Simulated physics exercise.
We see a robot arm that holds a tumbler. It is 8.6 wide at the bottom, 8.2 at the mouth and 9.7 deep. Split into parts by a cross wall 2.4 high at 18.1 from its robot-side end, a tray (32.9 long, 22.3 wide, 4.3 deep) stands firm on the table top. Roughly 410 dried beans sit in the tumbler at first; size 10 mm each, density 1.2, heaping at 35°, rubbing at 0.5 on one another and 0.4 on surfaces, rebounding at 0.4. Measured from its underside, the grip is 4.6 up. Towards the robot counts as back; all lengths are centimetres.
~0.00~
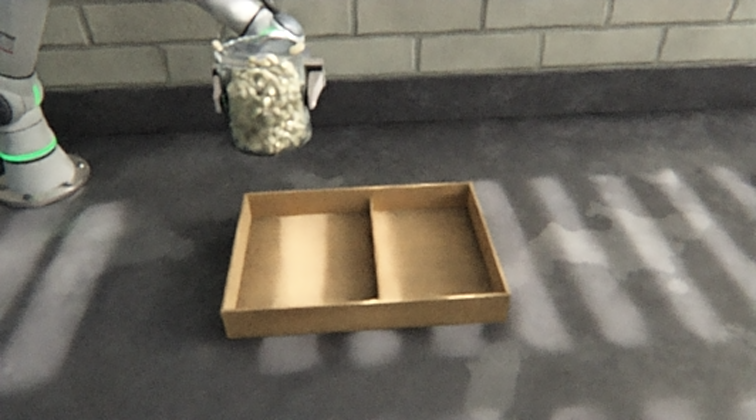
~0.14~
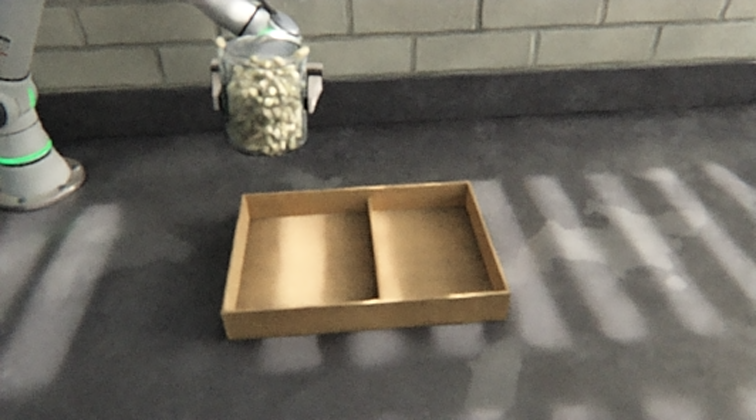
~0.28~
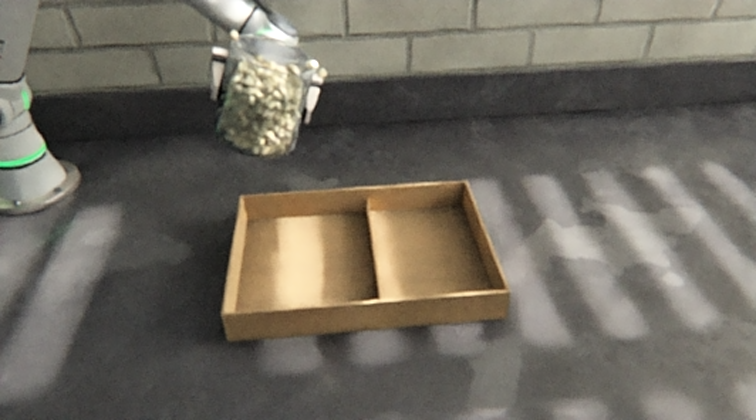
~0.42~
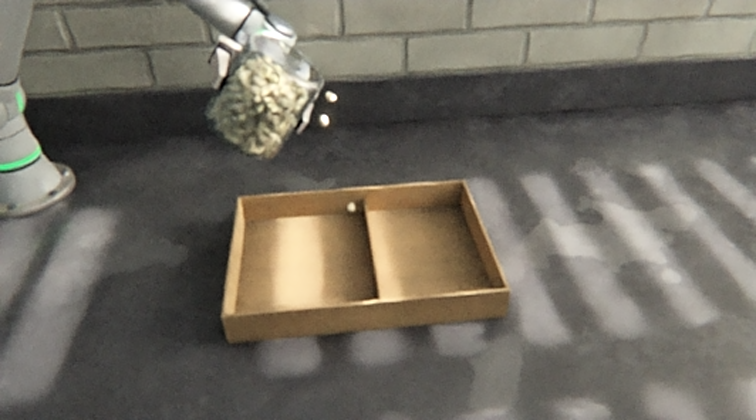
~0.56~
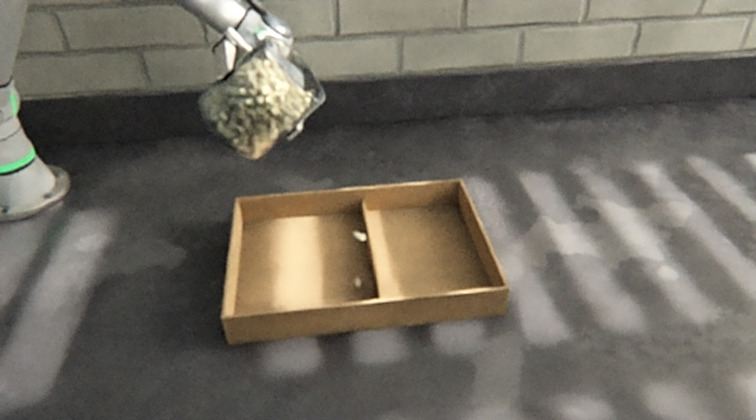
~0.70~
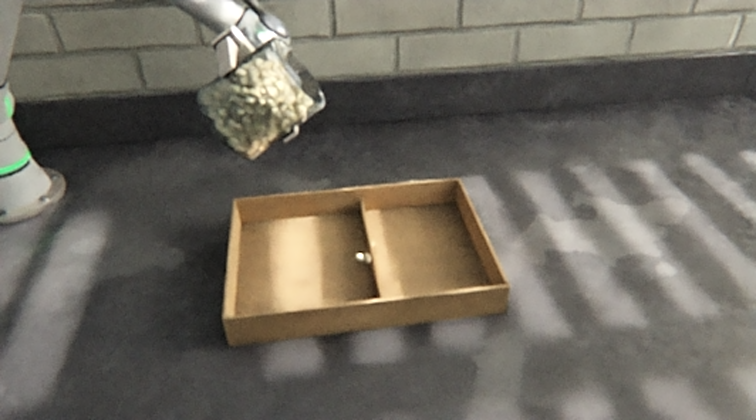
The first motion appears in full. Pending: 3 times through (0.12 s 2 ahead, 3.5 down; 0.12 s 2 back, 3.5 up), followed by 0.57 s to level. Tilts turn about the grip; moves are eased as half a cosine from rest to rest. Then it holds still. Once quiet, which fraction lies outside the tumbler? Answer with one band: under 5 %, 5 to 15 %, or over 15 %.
Under 5 %.
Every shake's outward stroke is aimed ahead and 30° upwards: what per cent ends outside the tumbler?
I'd say close to 25 per cent.
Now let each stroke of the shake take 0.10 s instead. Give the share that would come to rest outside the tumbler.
I'd expect close to 0 in a hundred.
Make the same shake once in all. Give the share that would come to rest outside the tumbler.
Then roughly 0 percent.
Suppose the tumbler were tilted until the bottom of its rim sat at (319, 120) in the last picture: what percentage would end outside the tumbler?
Somewhere around 10 %.
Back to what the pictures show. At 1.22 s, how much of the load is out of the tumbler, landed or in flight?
Around 0 percent at that moment.
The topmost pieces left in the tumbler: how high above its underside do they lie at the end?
Roughly 9.0 centimetres.
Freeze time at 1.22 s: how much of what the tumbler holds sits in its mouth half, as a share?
Some 35 per cent.
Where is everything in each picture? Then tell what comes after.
Tumbler middle at (265, 96), level; upper third of the load around (265, 87), from x 215 to 305, top at y 45; 406 in the tumbler, in the first frame.
Tumbler middle at (264, 97), tilted 5° forward; upper third of the load around (262, 87), from x 220 to 305, top at y 45, in the second frame.
Tumbler middle at (264, 98), tilted 19° forward; upper third of the load around (259, 87), from x 220 to 320, top at y 35; 405 in the tumbler, 1 in flight or on a rim, in the third frame.
Tumbler middle at (263, 99), tilted 37° forward; upper third of the load around (255, 87), from x 215 to 350, top at y 60; 403 in the tumbler, 3 in flight or on a rim, in the fourth frame.
Tumbler middle at (262, 99), tilted 51° forward; upper third of the load around (250, 86), from x 210 to 365, top at y 60; 403 in the tumbler, 3 in the robot-side part, in the fifth frame.
Tumbler middle at (262, 99), tilted 56° forward; upper third of the load around (250, 87), from x 210 to 375, top at y 65; 403 in the tumbler, 2 in the robot-side part, 1 in the far-side part, in the sixth frame.
By 1.22 s, tilted 56° forward, highest piece 28 above the table; 403 in the tumbler, 2 in the robot-side part, 1 in the far-side part.
By 1.73 s, tilted 24° forward, highest piece 28 above the table; 402 in the tumbler, 3 in the robot-side part, 1 in the far-side part.
By 2.19 s, level, highest piece 30 above the table; 402 in the tumbler, 3 in the robot-side part, 1 in the far-side part.
By 3.24 s, level, highest piece 30 above the table; 402 in the tumbler, 3 in the robot-side part, 1 in the far-side part.
Final count, 402 in the tumbler, 3 in the robot-side part, 1 in the far-side part. That is 1 % outside the tumbler.
